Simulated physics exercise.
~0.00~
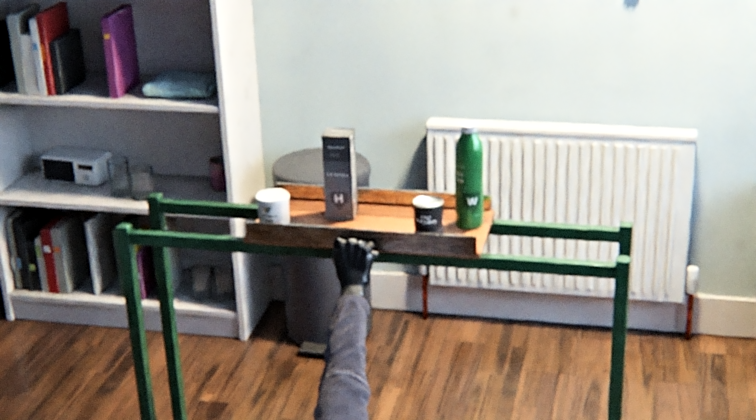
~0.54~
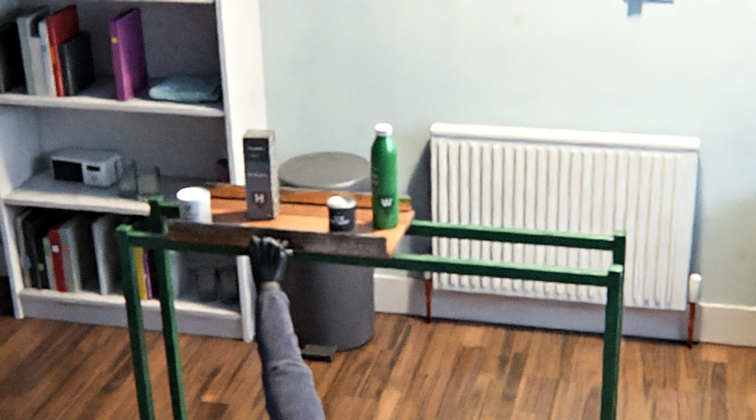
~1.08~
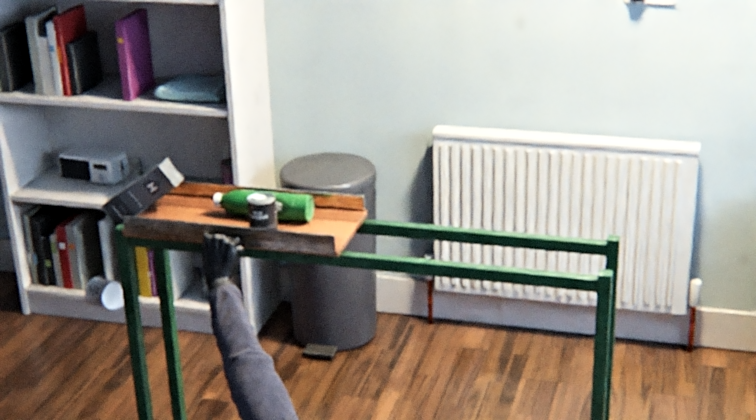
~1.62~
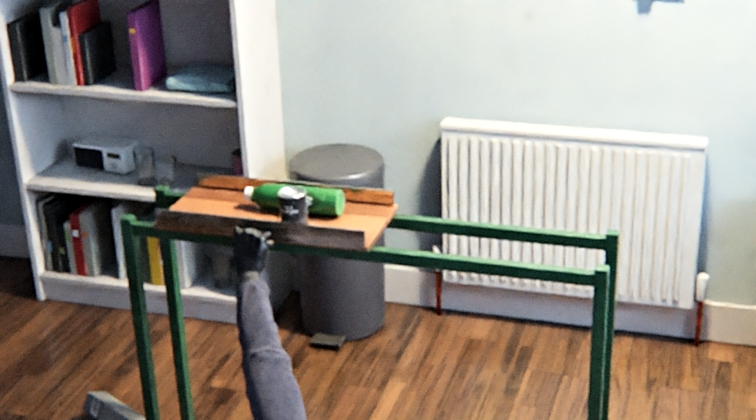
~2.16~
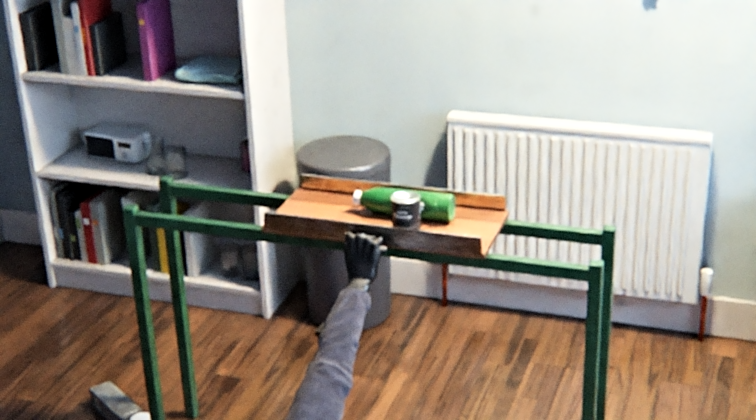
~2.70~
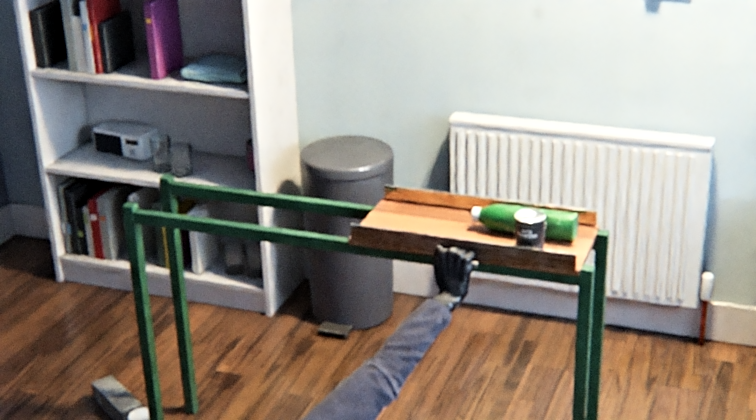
The footage shows a gloved hand moving a wooden tray left along green rails until the grey carton and white tin fall off its left end and the green bottle topples, then moving it right, ending with the bottle lying beside the upright black tin.
